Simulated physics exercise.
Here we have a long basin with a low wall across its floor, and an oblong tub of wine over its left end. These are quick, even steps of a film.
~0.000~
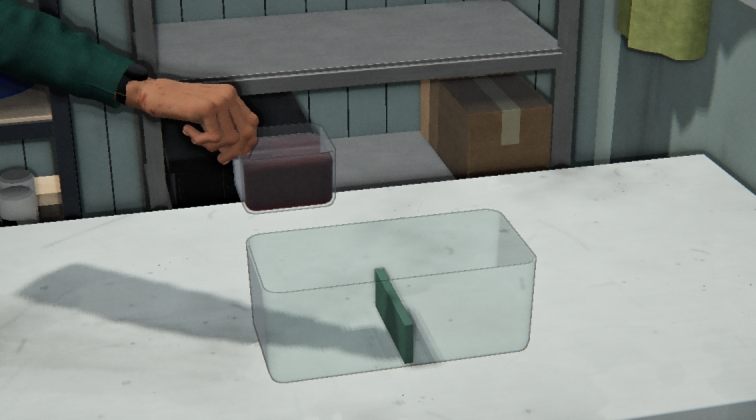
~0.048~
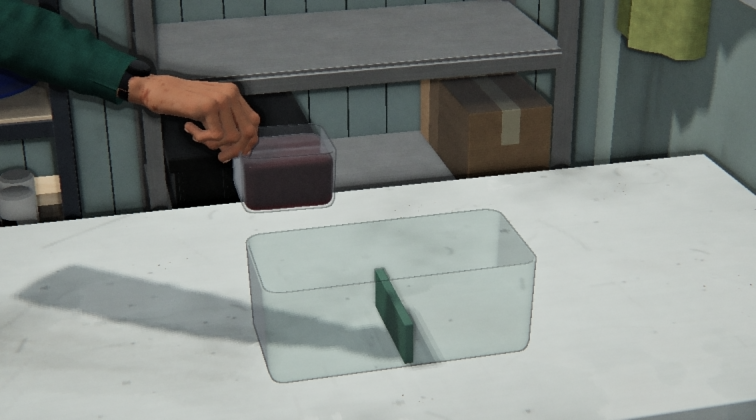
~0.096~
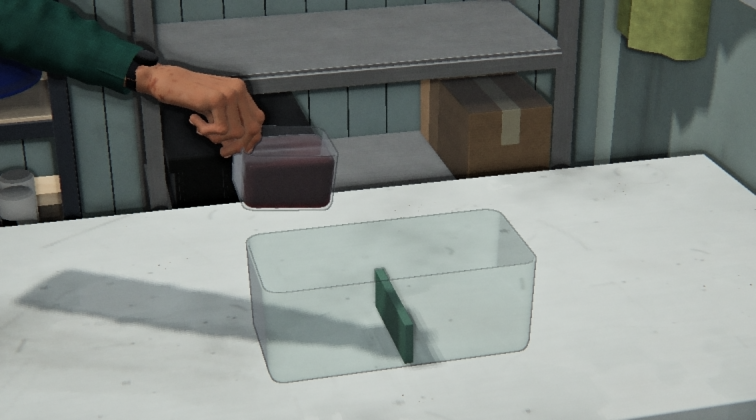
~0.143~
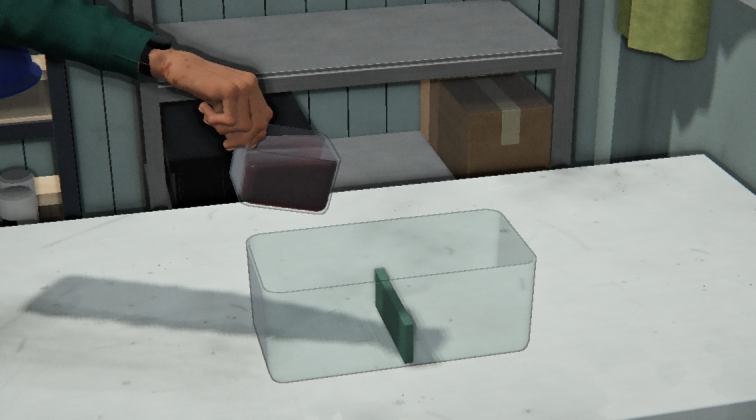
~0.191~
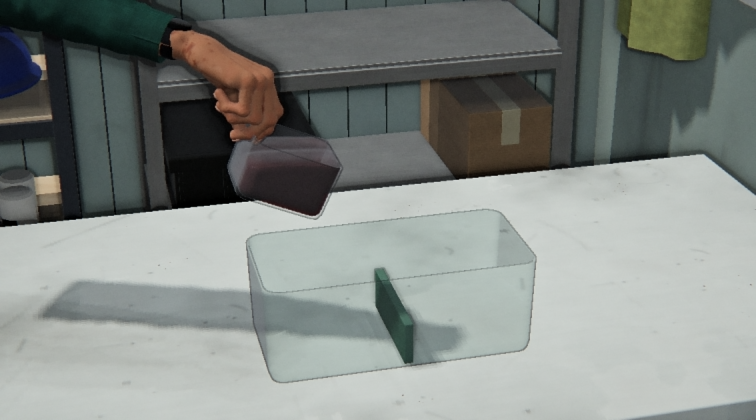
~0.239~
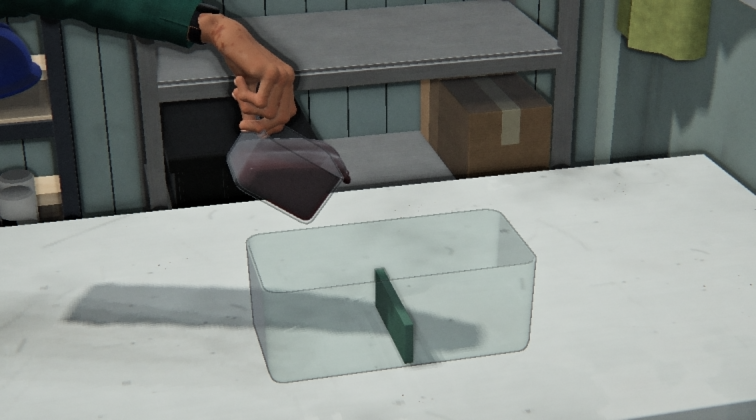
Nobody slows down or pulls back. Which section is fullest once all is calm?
The left section gets the most.
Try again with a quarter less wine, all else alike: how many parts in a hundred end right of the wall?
Roughly 5 in a hundred.
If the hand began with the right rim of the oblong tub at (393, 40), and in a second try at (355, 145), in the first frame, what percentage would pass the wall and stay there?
In turn 90 and 65 in a hundred.
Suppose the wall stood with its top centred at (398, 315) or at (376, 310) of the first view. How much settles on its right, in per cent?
Near 30 % and 60 %.
By 0.51 s the tilt is 103° and 20 per cent is still to pour, 30 is left of the wall and 12 right of it.
By 0.70 s the tilt is 114° and 2 per cent is still to pour, 75 is left of the wall and 18 right of it.
By 0.91 s the tilt is 114° and 0 per cent is still to pour, 78 is left of the wall and 19 right of it.
By 1.13 s the tilt is 114° and 0 per cent is still to pour, 78 is left of the wall and 20 right of it.
At rest 78 per cent lies left of the wall, 20 right of it and 2 outside.
